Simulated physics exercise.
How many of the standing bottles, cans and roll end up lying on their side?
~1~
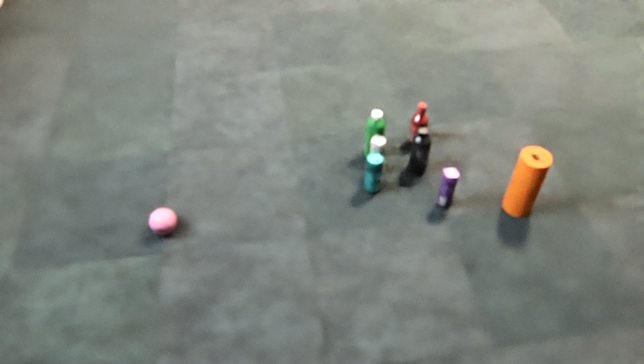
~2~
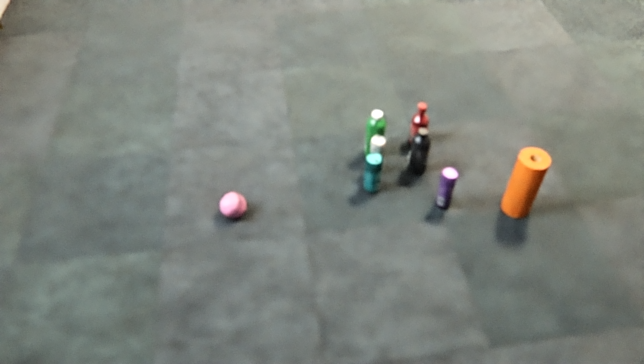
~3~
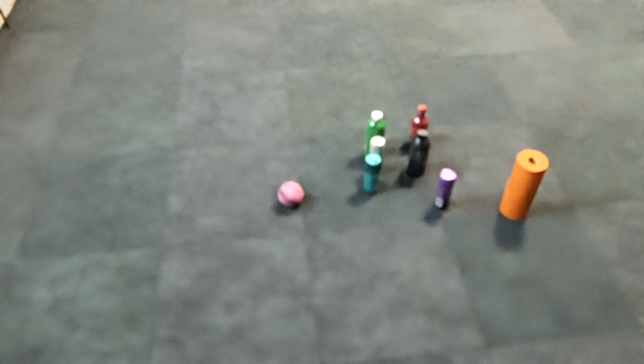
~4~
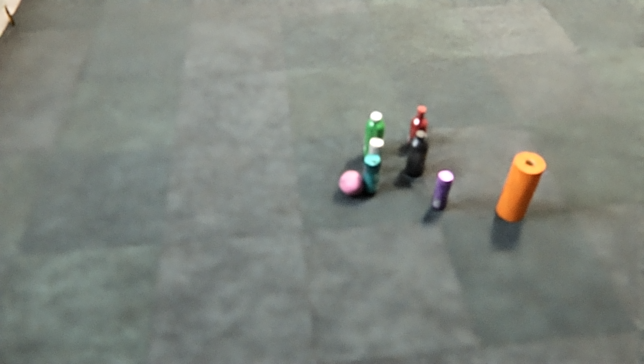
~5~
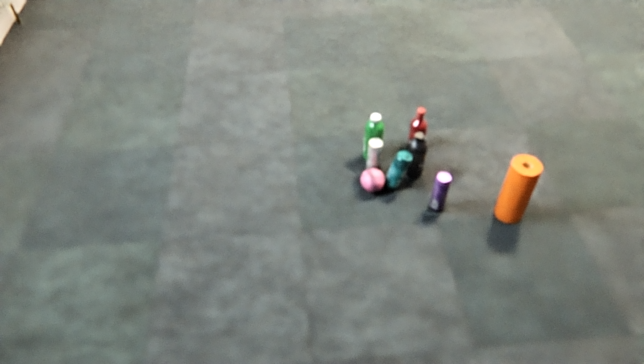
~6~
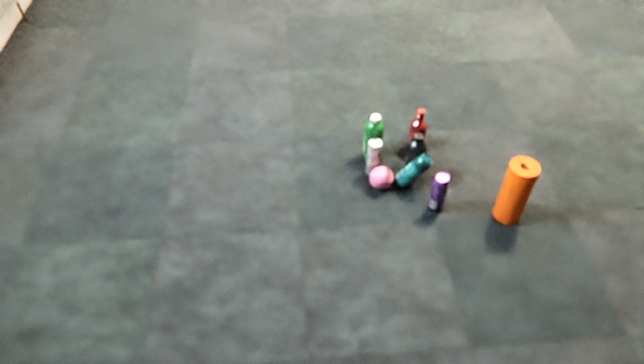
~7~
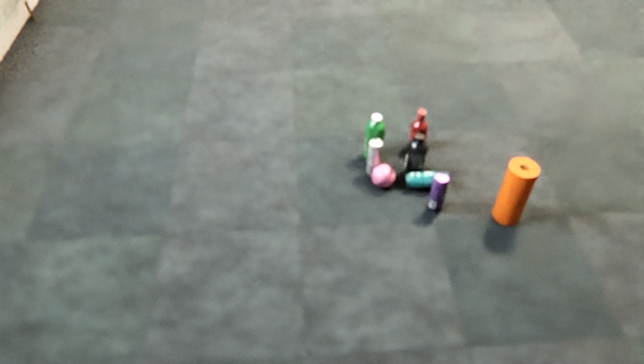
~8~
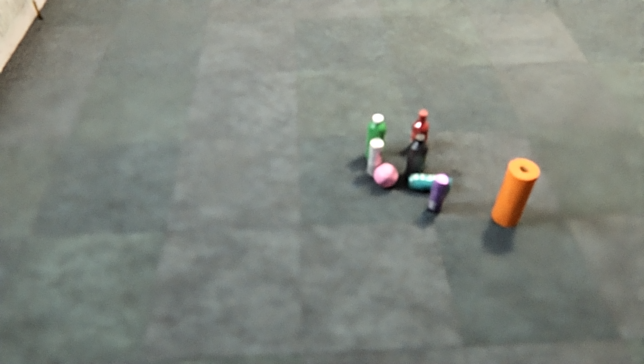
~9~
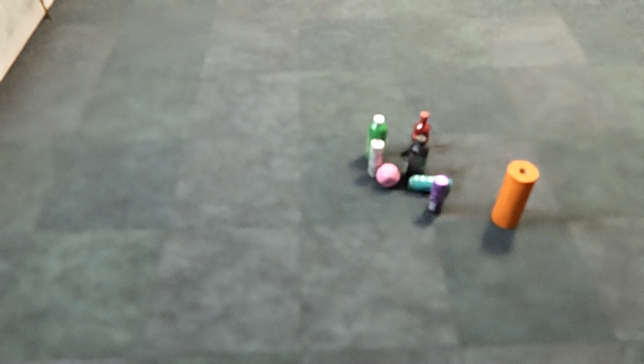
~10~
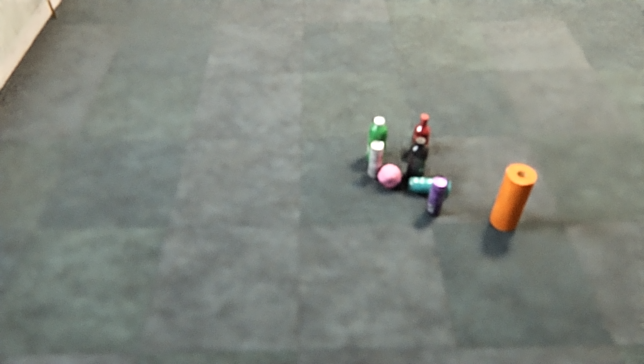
Only one of them ends up on its side, the turquoise can, while the rest remain standing.
